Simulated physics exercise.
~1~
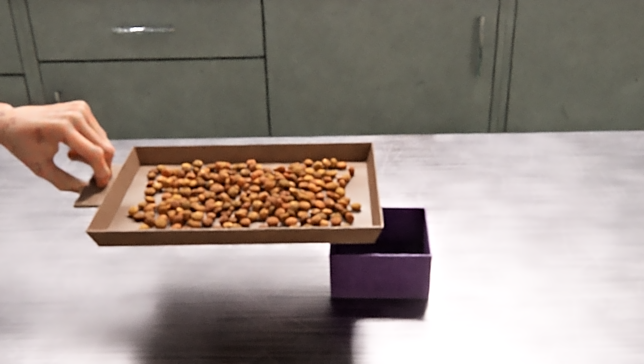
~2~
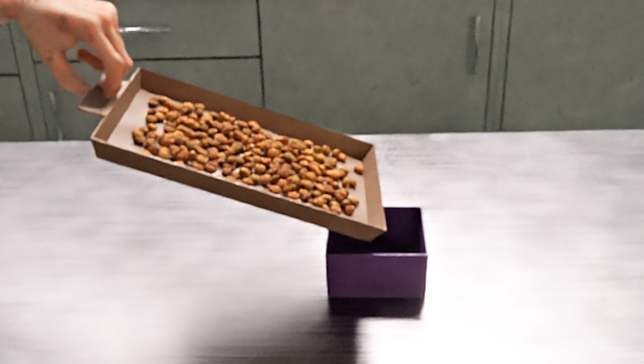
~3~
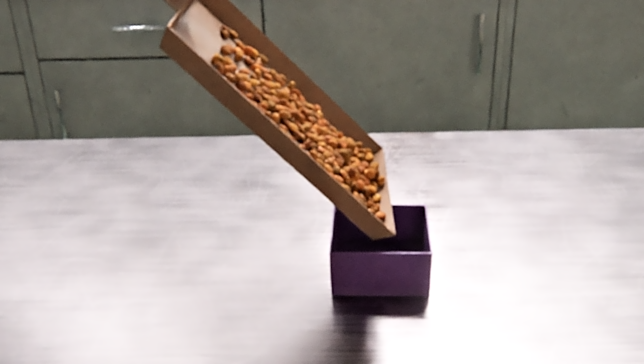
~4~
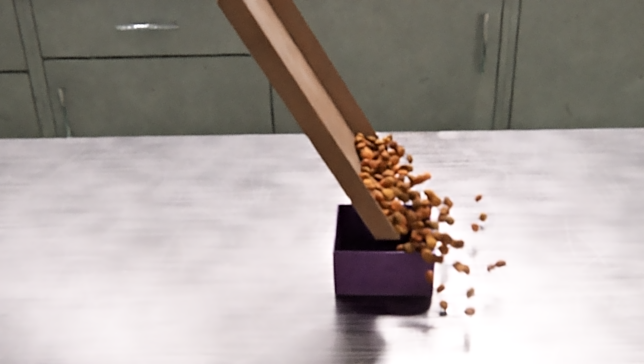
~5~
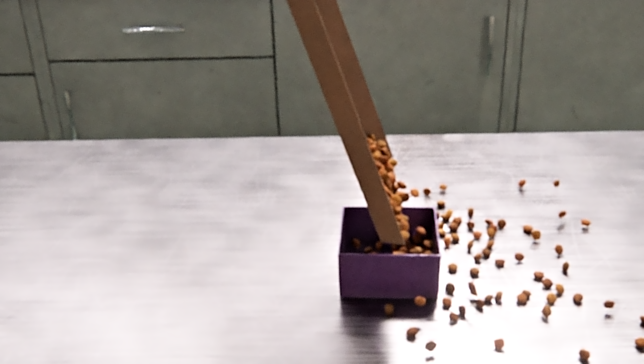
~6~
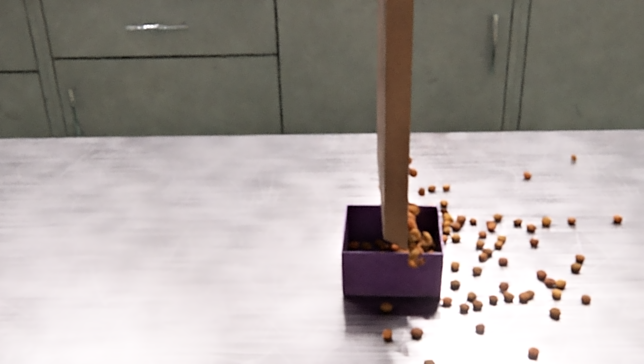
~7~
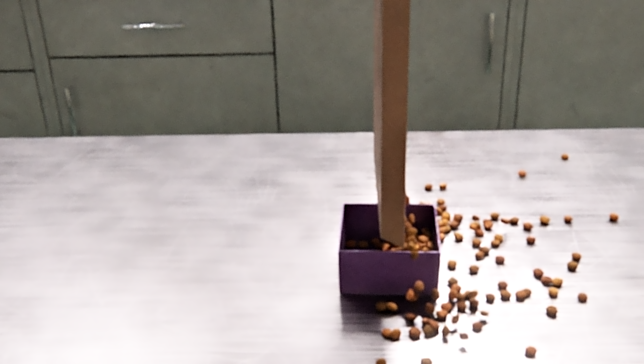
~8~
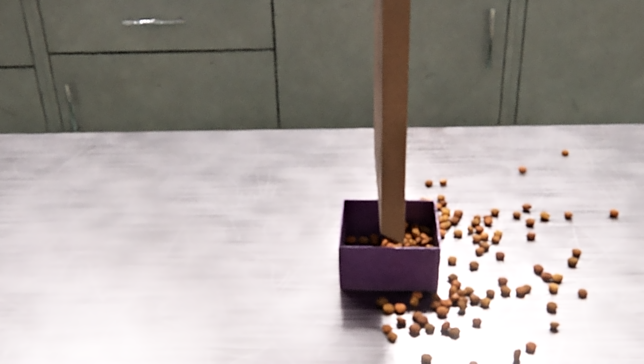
On a pale tabletop, a hand tipping a shallow tray of brown kibble into a small purple box, many pieces scattering outside.
